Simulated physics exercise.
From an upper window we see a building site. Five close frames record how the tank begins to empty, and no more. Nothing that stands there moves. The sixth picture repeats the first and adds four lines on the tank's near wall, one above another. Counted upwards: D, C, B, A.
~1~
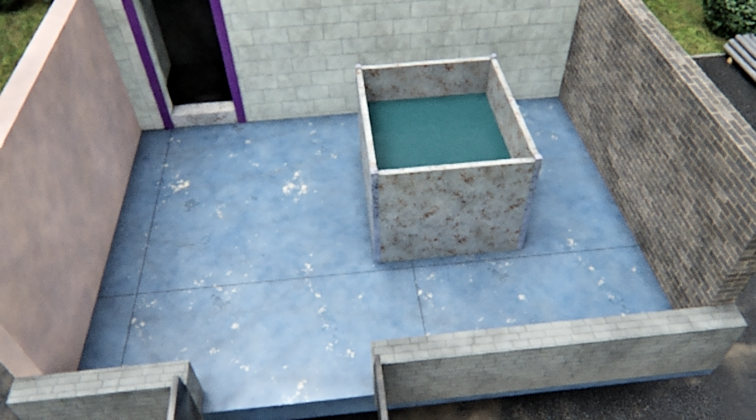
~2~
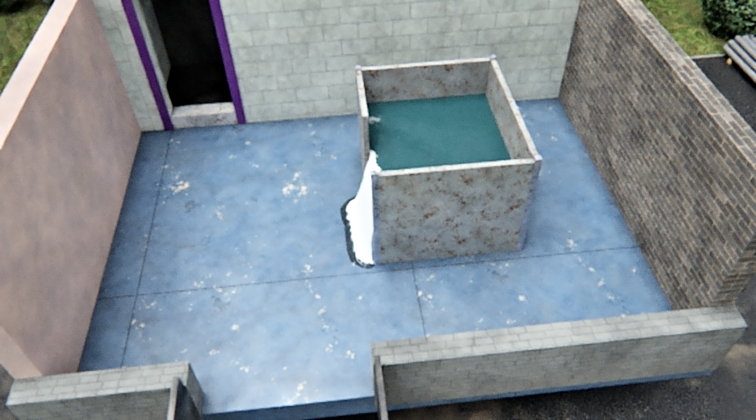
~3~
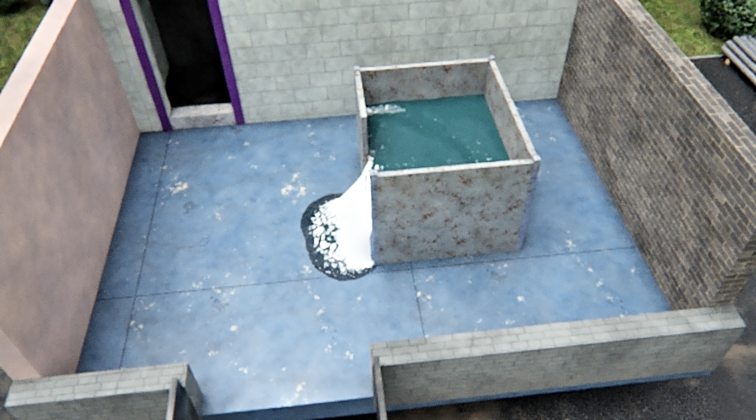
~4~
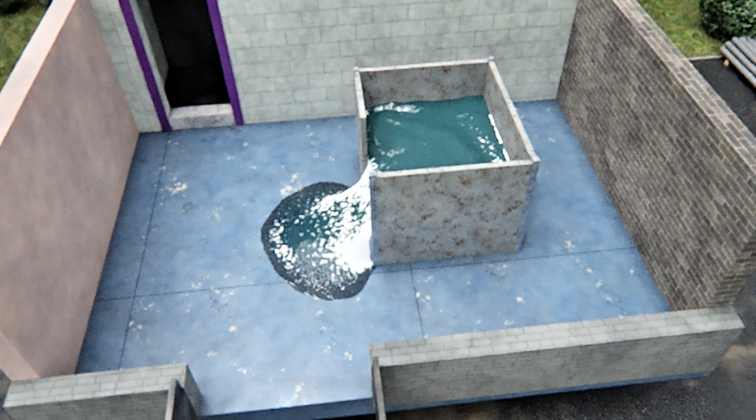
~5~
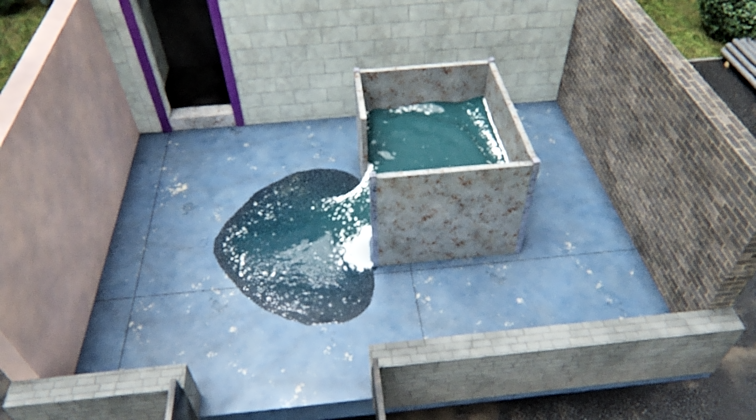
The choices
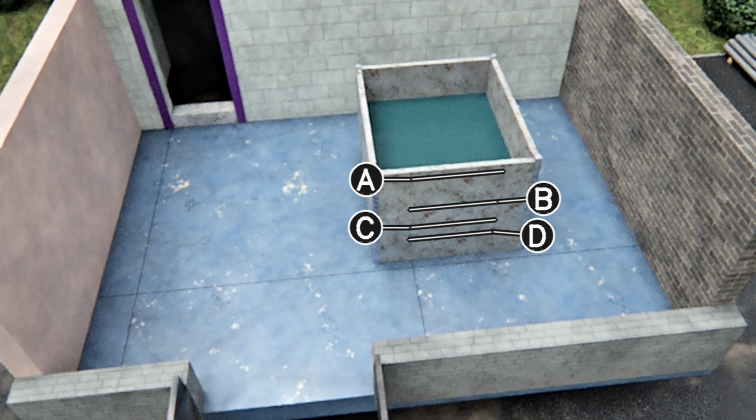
At a building site, water pours from a tank's left side and spreads across the ground.
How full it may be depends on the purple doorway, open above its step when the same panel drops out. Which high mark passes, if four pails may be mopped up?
Choose B.
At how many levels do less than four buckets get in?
Three.
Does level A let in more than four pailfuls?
Yes.
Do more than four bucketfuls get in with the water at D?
No, not at all.
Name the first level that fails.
A.
In white, A at (457, 175); B at (454, 205); C at (452, 223); D at (451, 235); from the bottom up D, C, B, A.
With A, about 9 bucketfuls get in.
With B, a splash gets over, under a bucket.
With C, nothing gets over.
With D, nothing gets over.
